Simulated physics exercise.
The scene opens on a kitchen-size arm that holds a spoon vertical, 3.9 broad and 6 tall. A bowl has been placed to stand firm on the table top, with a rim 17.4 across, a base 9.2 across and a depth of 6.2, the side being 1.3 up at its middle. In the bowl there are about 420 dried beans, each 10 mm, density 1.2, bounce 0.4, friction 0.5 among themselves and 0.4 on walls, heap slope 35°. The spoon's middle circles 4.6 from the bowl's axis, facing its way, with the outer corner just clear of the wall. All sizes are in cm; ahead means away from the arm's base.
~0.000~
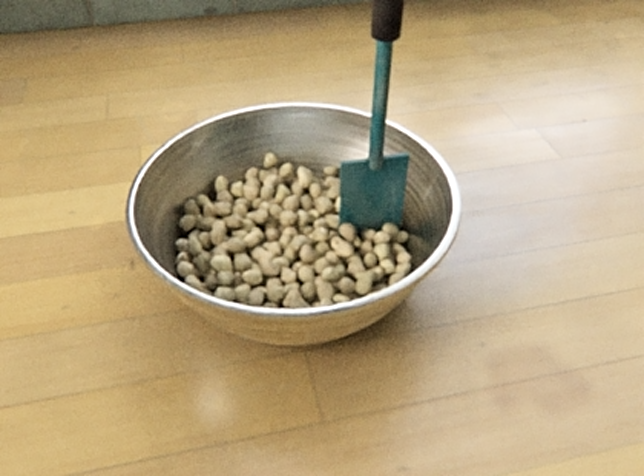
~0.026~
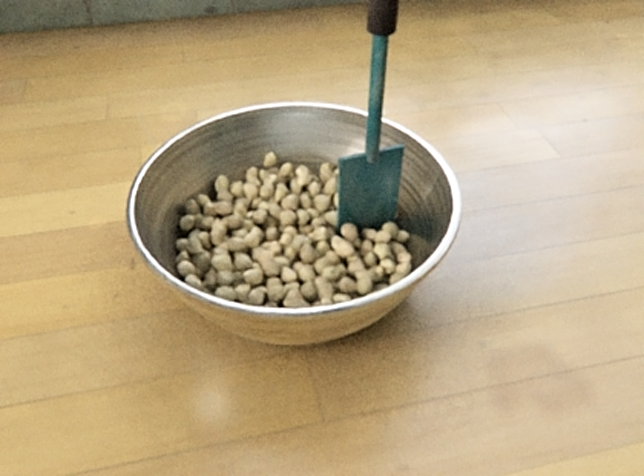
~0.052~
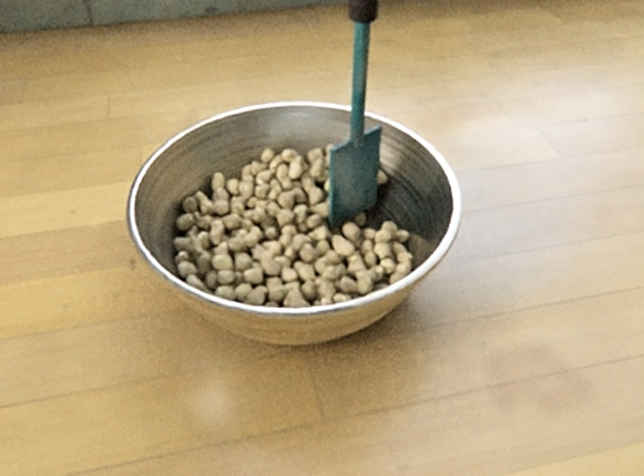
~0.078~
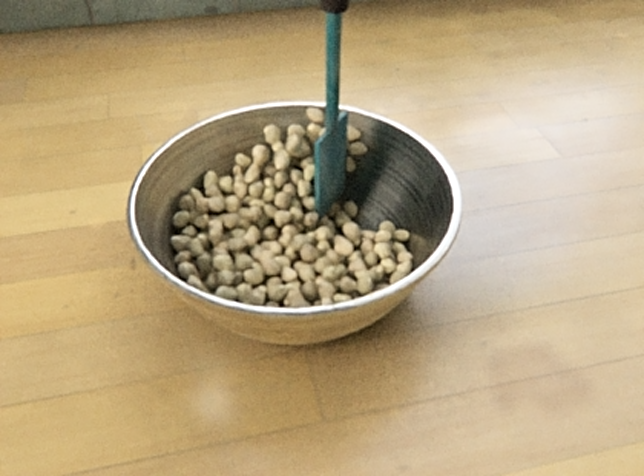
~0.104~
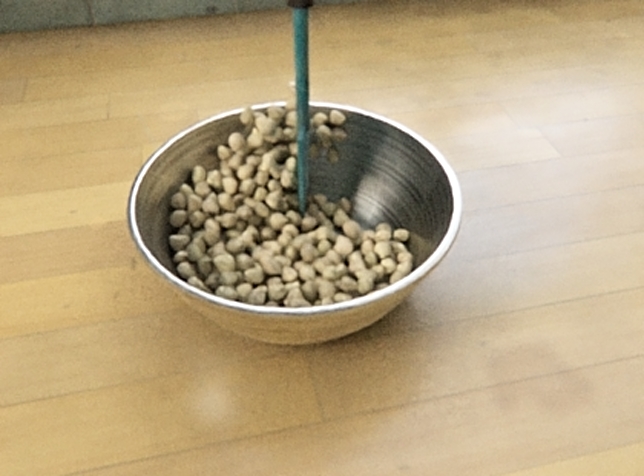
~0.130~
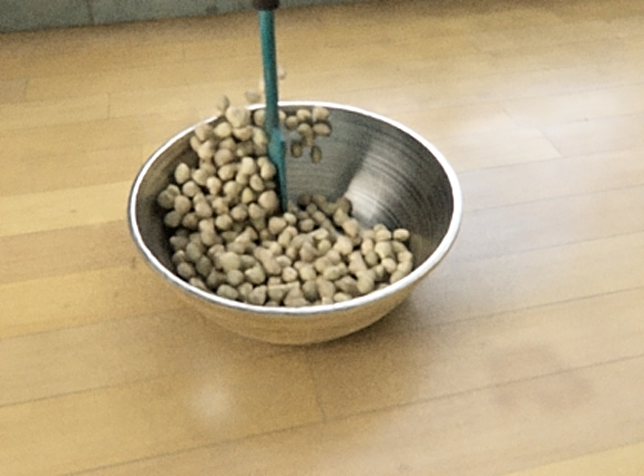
The video shows a teal, flat-bladed tool standing upright in a metal bowl of pale beans on a wooden floor. It sweeps from right to left along the back, turning and pushing beans up near the rim, with a few scattering.
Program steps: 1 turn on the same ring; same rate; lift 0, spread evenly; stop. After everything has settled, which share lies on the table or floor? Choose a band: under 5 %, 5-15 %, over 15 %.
Band: Over 15 %.
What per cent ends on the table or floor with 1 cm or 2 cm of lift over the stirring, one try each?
Close to 20 percent and close to 15 percent.
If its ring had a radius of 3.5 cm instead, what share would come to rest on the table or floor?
Then some 15 percent.
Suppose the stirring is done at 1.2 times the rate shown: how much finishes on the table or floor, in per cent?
Roughly 30 per cent.
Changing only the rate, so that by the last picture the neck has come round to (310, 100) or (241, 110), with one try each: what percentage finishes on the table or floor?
Some 15 and 40 per cent respectively.
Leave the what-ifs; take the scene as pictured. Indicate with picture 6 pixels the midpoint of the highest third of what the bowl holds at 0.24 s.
Roughly pixel (215, 263).
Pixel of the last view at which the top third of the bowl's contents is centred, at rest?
I'd put it at about (320, 178).
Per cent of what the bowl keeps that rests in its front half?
Estimate: Some 25 %.
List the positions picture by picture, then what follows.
The first frame shows the spoon neck at (377, 135), 0° round; upper third of the load around (283, 233), from x 185 to 405, top at y 160; 420 in the bowl.
The second frame shows the spoon neck at (374, 129), 7° round; upper third of the load around (282, 227), from x 185 to 405, top at y 160.
The third frame shows the spoon neck at (358, 115), 28° round; upper third of the load around (286, 210), from x 185 to 405, top at y 155.
The fourth frame shows the spoon neck at (333, 104), 50° round; upper third of the load around (279, 202), from x 180 to 405, top at y 115.
The fifth frame shows the spoon neck at (303, 99), 73° round; upper third of the load around (261, 189), from x 180 to 405, top at y 90.
The sixth frame shows the spoon neck at (272, 101), 95° round; upper third of the load around (239, 185), from x 165 to 405, top at y 75; 418 in the bowl, 2 in flight or on the tool.
After 0.24 s, 194° round, highest piece 9 above the table; 395 in the bowl, 3 on the table or floor, 22 in flight or on the tool.
After 0.36 s, 293° round, highest piece 9 above the table; 341 in the bowl, 36 on the table or floor, 43 in flight or on the tool.
After 0.62 s, 0° round, highest piece 6 above the table; 305 in the bowl, 115 on the table or floor.
After 1.32 s, 0° round, highest piece 6 above the table; 305 in the bowl, 115 on the table or floor.
In the end, 305 in the bowl, 115 on the table or floor. That is 27 % on the table or floor.
